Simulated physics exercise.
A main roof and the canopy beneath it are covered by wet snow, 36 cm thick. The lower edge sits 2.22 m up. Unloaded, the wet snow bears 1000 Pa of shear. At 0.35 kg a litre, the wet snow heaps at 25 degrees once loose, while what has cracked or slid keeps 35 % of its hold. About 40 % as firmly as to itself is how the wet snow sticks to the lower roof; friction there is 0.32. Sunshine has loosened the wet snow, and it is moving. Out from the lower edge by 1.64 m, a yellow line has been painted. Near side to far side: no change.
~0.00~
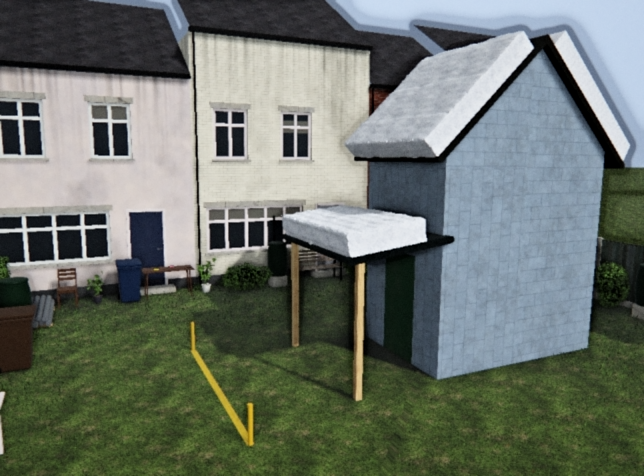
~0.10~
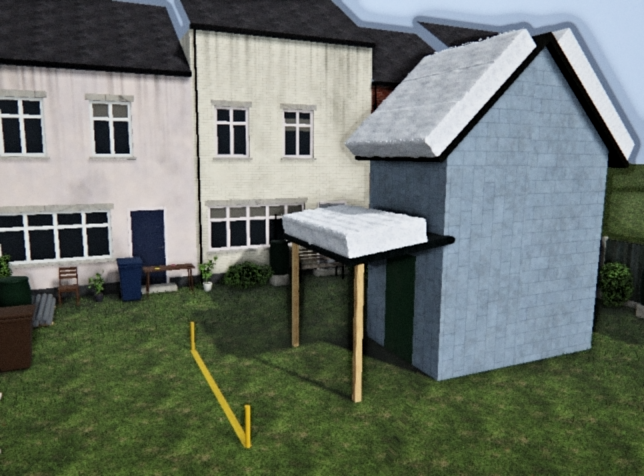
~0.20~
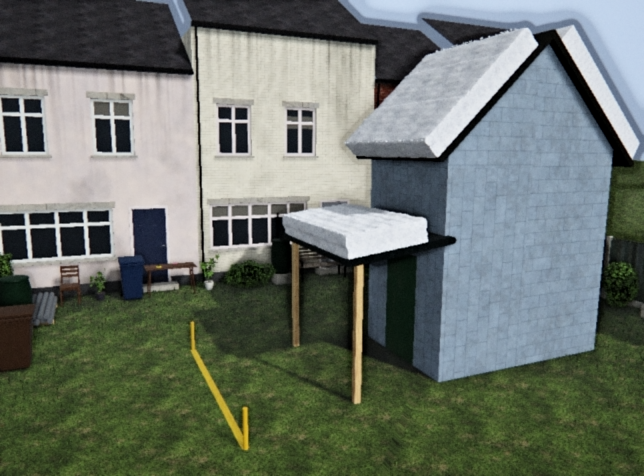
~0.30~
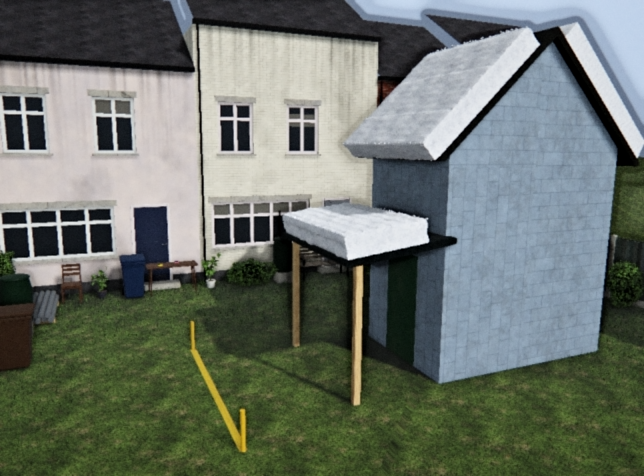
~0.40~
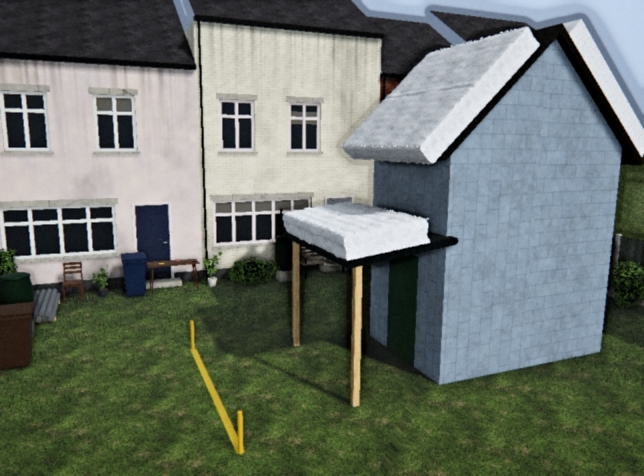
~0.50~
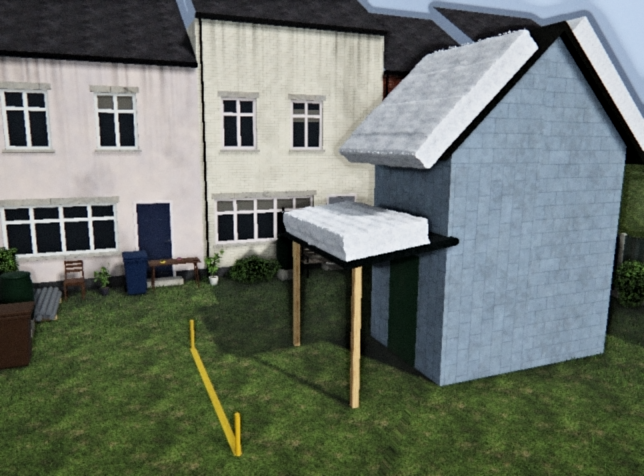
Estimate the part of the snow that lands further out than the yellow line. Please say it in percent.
I would say 12 %.
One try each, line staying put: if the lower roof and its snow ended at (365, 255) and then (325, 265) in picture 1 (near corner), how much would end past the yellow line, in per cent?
20 %, 3 %.
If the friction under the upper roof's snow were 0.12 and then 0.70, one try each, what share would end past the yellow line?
I'd expect around 40 percent, then around 2 percent.
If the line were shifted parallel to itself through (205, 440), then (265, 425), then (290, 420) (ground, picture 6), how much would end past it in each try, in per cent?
6 %, then 20 %, then 30 %.
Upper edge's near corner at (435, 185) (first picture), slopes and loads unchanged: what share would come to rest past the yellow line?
That would come to around 2 %.
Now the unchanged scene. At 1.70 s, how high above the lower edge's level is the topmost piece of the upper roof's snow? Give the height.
1.1 m, more or less.
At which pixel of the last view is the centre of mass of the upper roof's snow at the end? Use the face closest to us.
Approximately at pixel (325, 321).
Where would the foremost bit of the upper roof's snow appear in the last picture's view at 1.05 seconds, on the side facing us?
(383, 213) or thereabouts.
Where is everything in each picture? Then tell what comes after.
The first picture shows leading edge of the wet snow at (436, 153).
The second picture shows leading edge of the wet snow at (436, 148), its middle shifted 1.1 cm.
The third picture shows leading edge of the wet snow at (436, 149), its middle shifted 4.3 cm, 2 % of it past the upper edge, in one piece.
The fourth picture shows leading edge of the wet snow at (435, 148), its middle shifted 9.8 cm, 4 % of it past the upper edge, in one piece.
The fifth picture shows leading edge of the wet snow at (432, 142), its middle shifted 18 cm, 7 % of it past the upper edge, in one piece.
The sixth picture shows leading edge of the wet snow at (428, 145), its middle shifted 28 cm, 12 % of it past the upper edge, cracking.
After 1.05 s, none is below the lower edge and 0 % is past the line.
After 1.70 s, none is below the lower edge and 0 % is past the line.
After 2.35 s, 41 % is below the lower edge and 3 % is past the line.
After 3.00 s, 47 % is below the lower edge and 12 % is past the line.
After 4.10 s, at the end, 48 % is below the lower edge and 12 % is past the line.
